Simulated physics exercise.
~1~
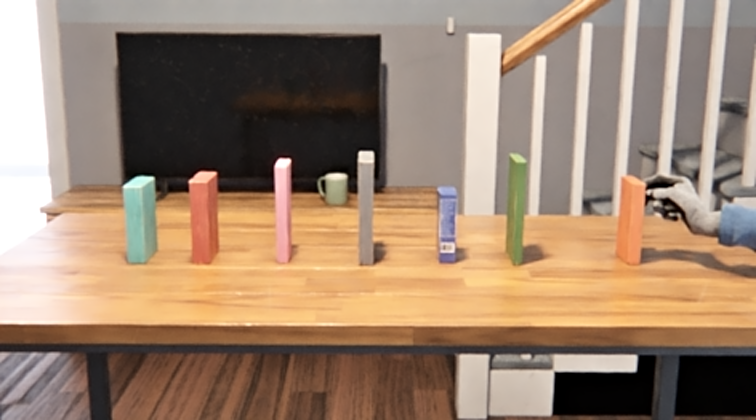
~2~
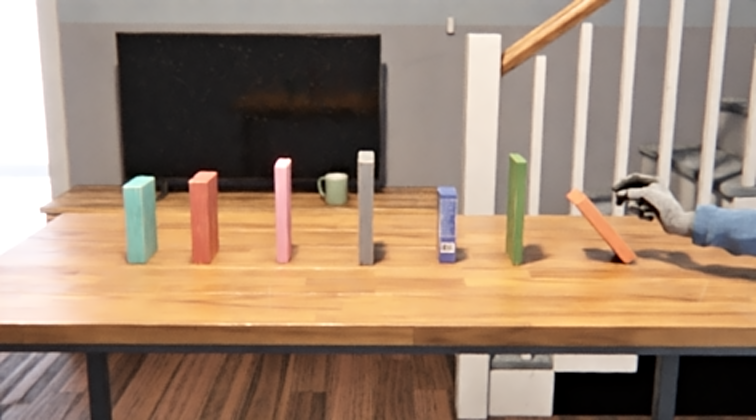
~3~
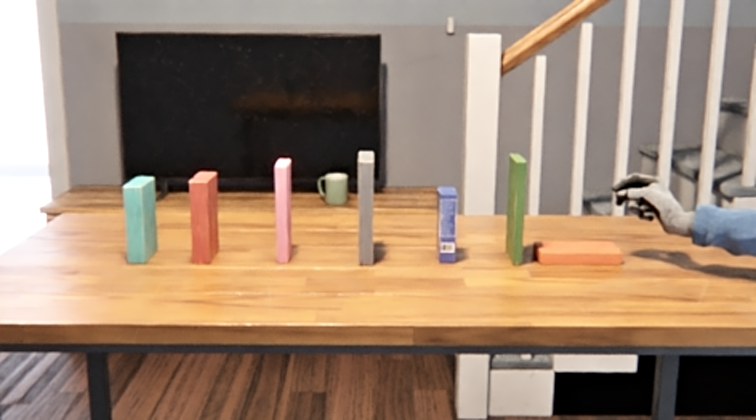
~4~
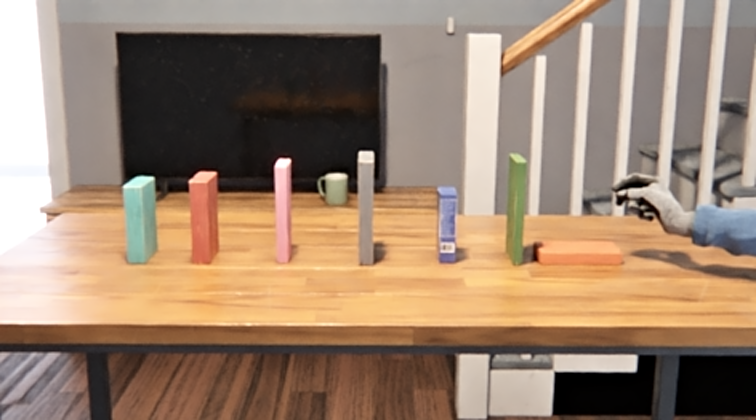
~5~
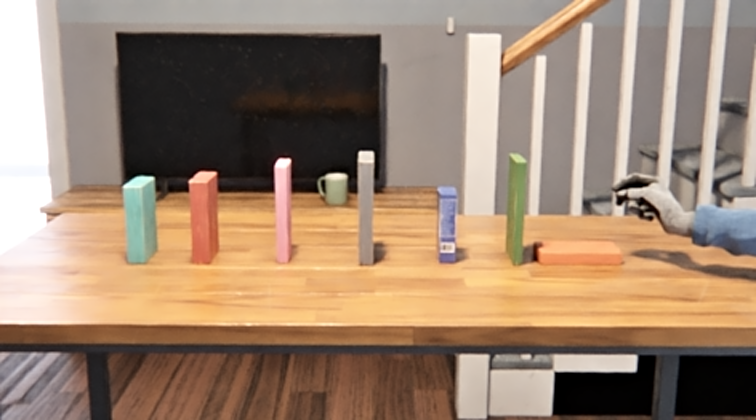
A gloved hand tips the orange board leftward, and it falls flat, leaving six pieces standing.
